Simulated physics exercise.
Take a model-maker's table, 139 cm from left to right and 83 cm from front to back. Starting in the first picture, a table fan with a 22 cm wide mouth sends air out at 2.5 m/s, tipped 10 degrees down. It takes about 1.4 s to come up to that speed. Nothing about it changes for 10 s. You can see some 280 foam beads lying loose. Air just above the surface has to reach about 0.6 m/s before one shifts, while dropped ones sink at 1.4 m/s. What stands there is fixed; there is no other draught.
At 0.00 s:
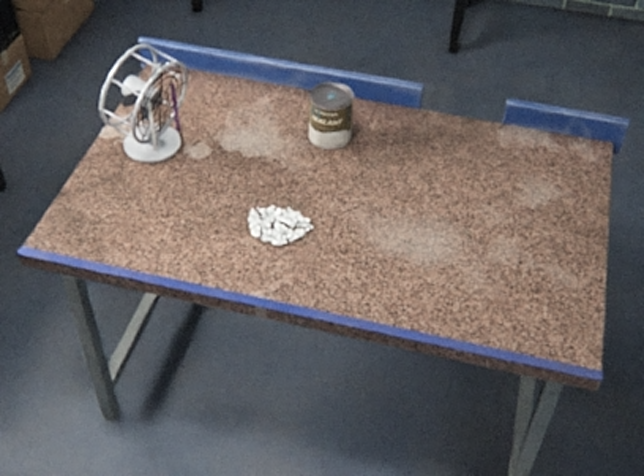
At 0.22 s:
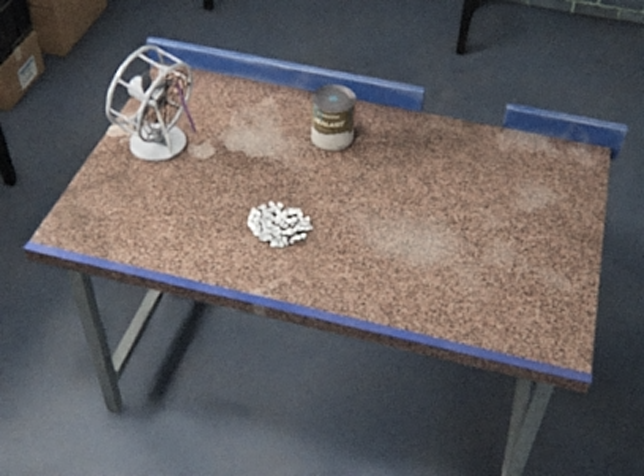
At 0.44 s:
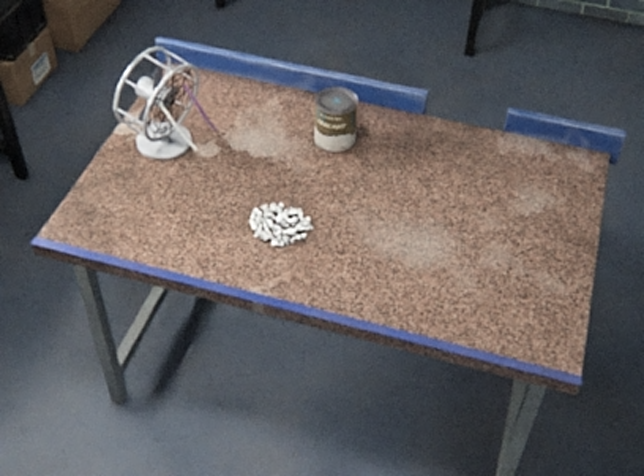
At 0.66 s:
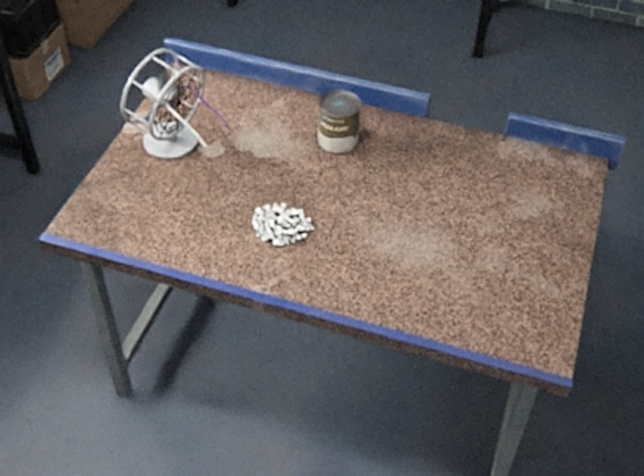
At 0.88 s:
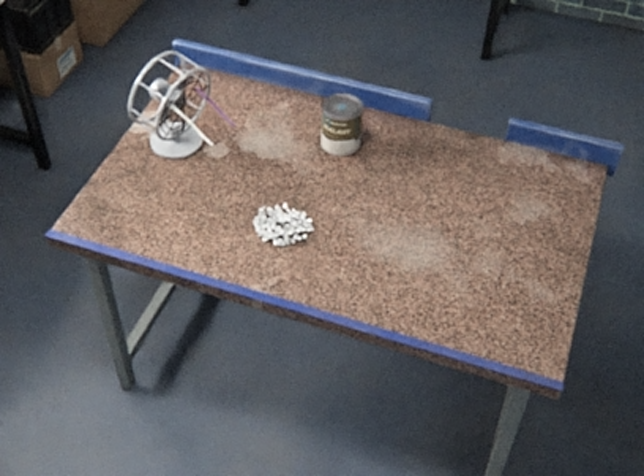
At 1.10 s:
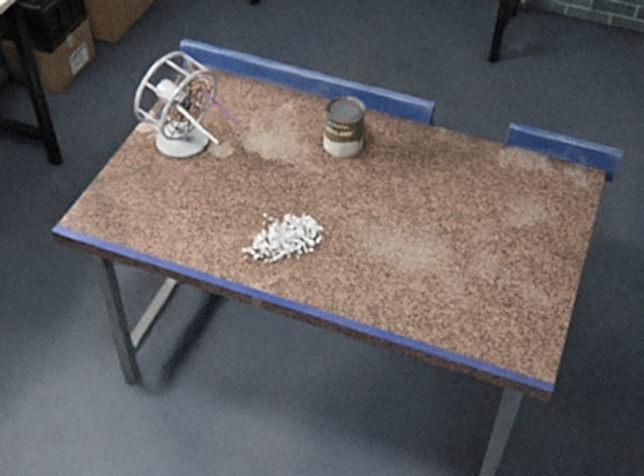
White foam beads lying still on a speckled table near a fan and tin, then shifting into a wider, uneven patch.
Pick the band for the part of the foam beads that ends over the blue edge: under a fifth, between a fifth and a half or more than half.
Over half.
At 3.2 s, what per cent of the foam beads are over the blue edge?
Share: Approx. 100 %.
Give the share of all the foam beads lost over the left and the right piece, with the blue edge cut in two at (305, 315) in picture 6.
40 % left, 60 % right.
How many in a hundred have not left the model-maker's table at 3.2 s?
About 0 %.
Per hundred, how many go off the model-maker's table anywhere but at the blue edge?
About 1 per cent of them.
After 2.0 s the count stands so, 99 % are over the blue edge.
After 3.2 s the count stands so, 99 % are over the blue edge.
After 5.5 s the count stands so, 99 % are over the blue edge.
After 10.0 s, at the end, 99 % are over the blue edge.
